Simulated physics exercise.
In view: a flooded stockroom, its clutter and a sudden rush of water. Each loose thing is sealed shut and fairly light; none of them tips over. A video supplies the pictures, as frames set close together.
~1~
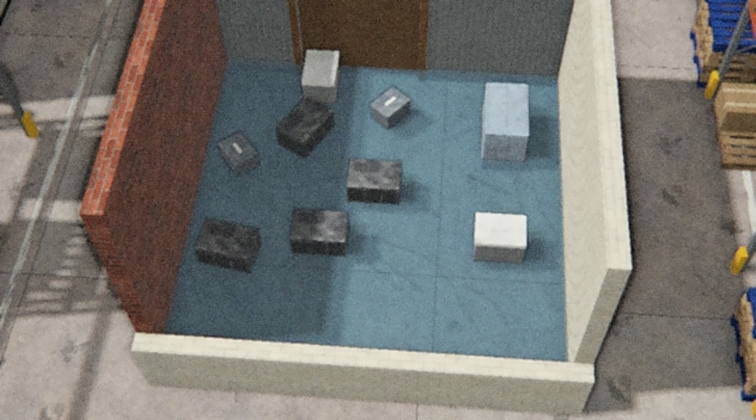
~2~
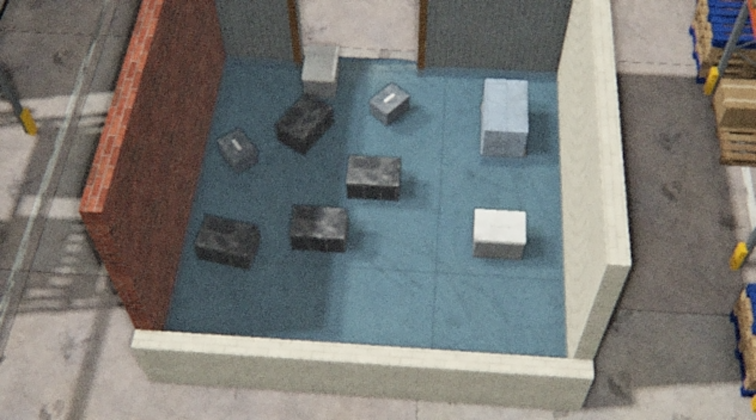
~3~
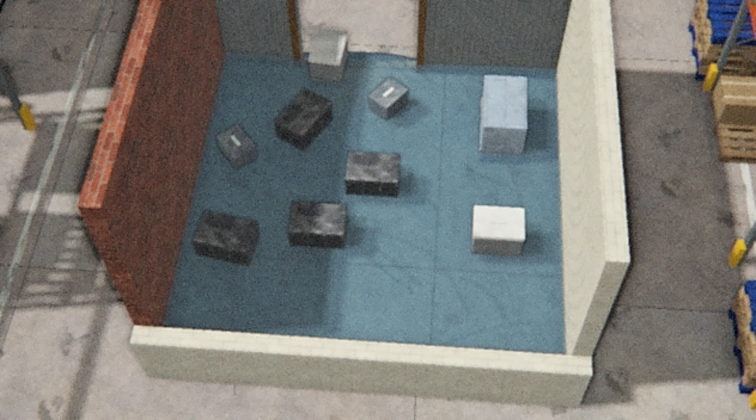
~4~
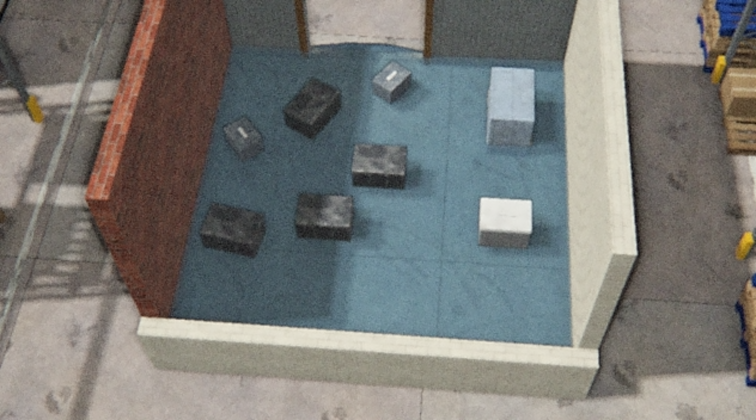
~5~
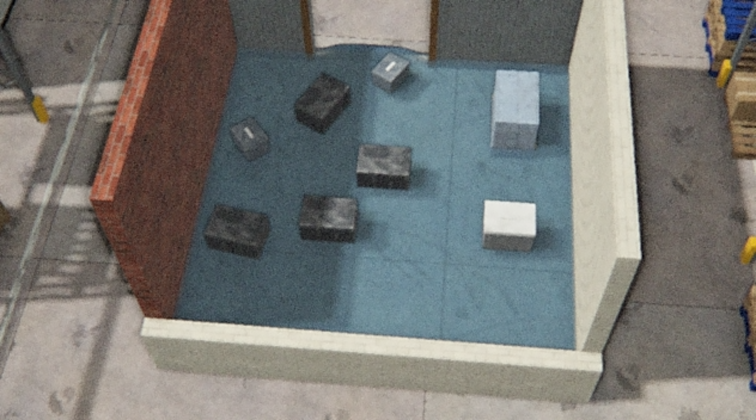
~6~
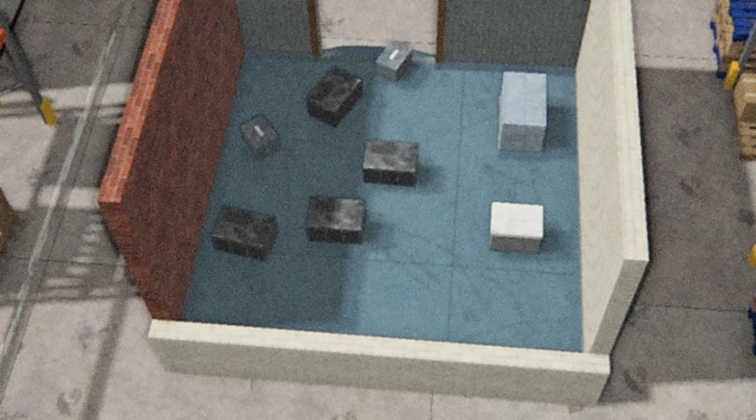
Brown door opening in a flooded stockroom, a pale box floating out, then a grey tote and dark crate drifting doorward.
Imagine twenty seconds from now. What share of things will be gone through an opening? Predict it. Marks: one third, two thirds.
The portion will probably reach two thirds or more.
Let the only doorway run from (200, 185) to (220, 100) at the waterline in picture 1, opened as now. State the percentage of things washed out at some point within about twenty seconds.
90 per cent.
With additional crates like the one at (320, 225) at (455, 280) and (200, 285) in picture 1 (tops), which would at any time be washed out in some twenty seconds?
Remains, remains.
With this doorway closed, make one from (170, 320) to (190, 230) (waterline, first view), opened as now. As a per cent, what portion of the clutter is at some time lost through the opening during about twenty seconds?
Near 60 percent.
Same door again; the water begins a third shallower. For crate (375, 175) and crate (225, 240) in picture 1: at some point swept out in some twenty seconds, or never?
First gets out, second does not get out.
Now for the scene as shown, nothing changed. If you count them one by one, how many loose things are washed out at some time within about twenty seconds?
Exactly 6.
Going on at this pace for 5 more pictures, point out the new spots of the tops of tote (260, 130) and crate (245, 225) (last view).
Roughly (269, 97) and (248, 196).
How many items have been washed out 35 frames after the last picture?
All told, it is 6.
A moment on, 3 of 8 are out; 5 afloat.
Next, 5 of 8 are out; 3 afloat.
Later, 6 of 8 are out; 2 afloat.
In the end, 6 of 8 are out; 2 afloat.
